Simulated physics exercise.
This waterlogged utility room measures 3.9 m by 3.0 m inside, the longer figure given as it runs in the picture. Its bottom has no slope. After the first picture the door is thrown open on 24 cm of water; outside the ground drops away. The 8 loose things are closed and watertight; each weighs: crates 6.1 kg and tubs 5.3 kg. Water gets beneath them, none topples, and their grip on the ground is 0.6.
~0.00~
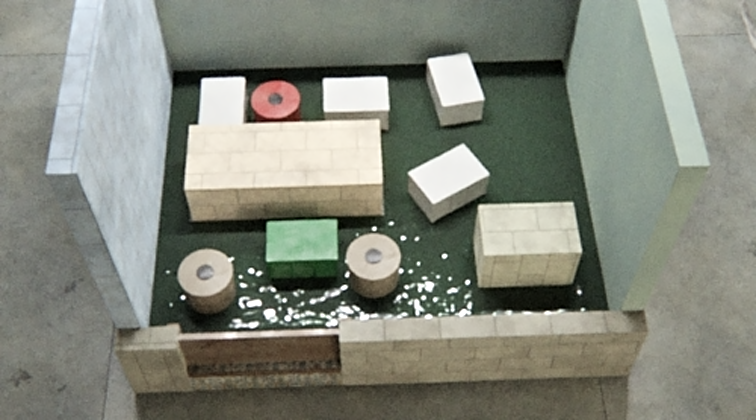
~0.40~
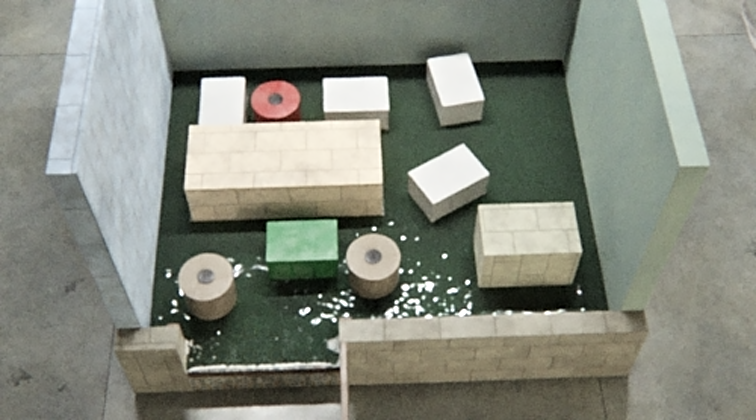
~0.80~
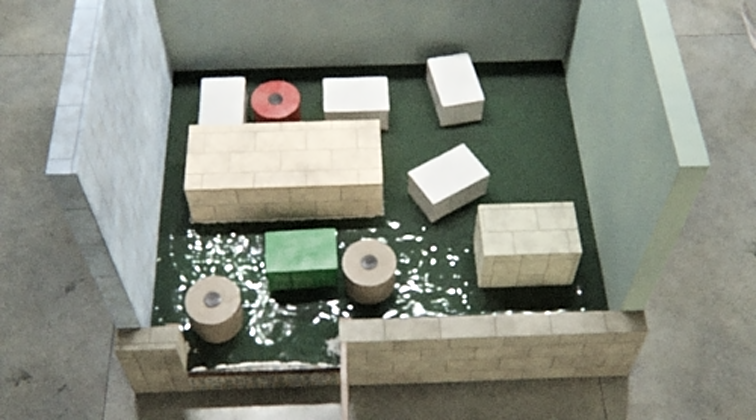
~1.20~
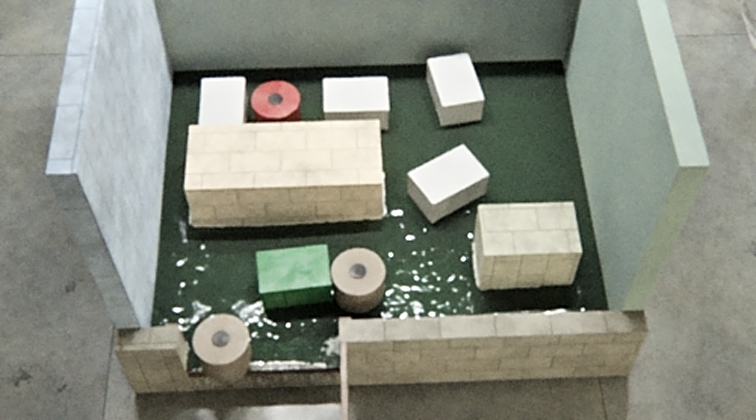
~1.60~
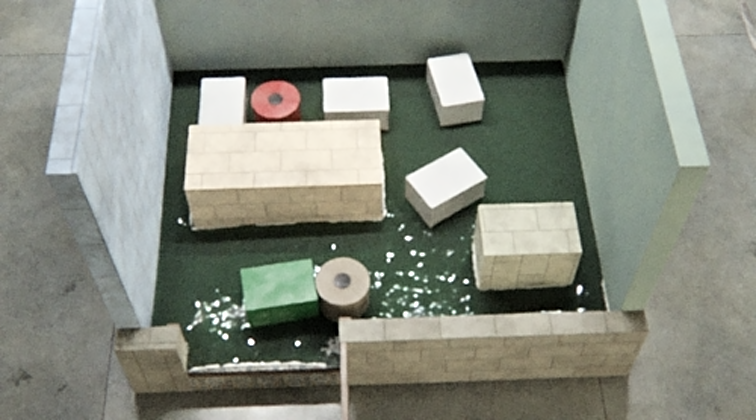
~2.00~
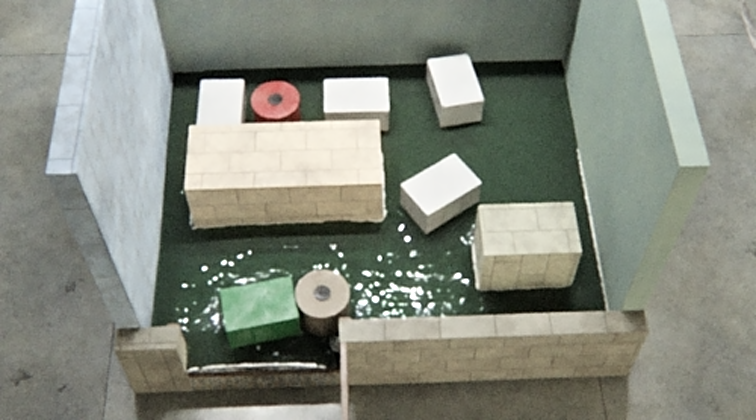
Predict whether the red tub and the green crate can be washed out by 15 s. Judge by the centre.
The red tub stays inside; the green crate escapes.
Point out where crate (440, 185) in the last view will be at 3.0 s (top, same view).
Around (413, 219).
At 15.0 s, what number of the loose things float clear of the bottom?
4 of them.
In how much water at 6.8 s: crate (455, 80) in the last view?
Roughly 16 cm.
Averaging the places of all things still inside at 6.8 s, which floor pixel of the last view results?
Around (311, 179).
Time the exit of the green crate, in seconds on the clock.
Near 2.5 s.
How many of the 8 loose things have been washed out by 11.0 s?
By then 4.
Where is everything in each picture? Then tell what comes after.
In the first picture, the red tub at (276, 99) floats; the green crate at (302, 240) floats; about 2370 L in view; 0 of 8 have shifted.
In the second picture, the red tub at (276, 99), afloat; the green crate at (302, 240) floats; about 2330 L in view; 0 of 8 have shifted.
In the third picture, the red tub at (276, 99) floats; the green crate at (301, 250) floats, 8 cm from its start; about 2270 L in view; 3 of 8 have shifted.
In the fourth picture, the red tub at (276, 99), afloat; the green crate at (294, 268) floats, 25 cm from its start; 24 cm deep round most things; 3 of 8 have shifted.
In the fifth picture, the red tub at (276, 99), afloat; the green crate at (279, 284) floats, 43 cm from its start; about 2150 L in view; 3 of 8 have shifted.
In the sixth picture, the red tub at (275, 100), afloat; the green crate at (259, 304), afloat, 66 cm from its start; 22 cm deep round most things; 4 of 8 have shifted.
After 3.0 s the red tub is near (269, 103), 0.1 m from its start, afloat; the green crate has gone out; 3 of 8 are out; 5 afloat.
After 6.8 s the red tub is near (258, 114), 0.2 m from its start, afloat; the green crate has gone out; 3 of 8 are out; 5 afloat.
After 11.0 s the red tub is near (236, 123), 0.4 m from its start, afloat; the green crate has gone out; 4 of 8 are out; 4 afloat.
After 15.0 s the red tub is near (241, 125), 0.4 m from its start, afloat; the green crate has gone out; 4 of 8 are out; 4 afloat.
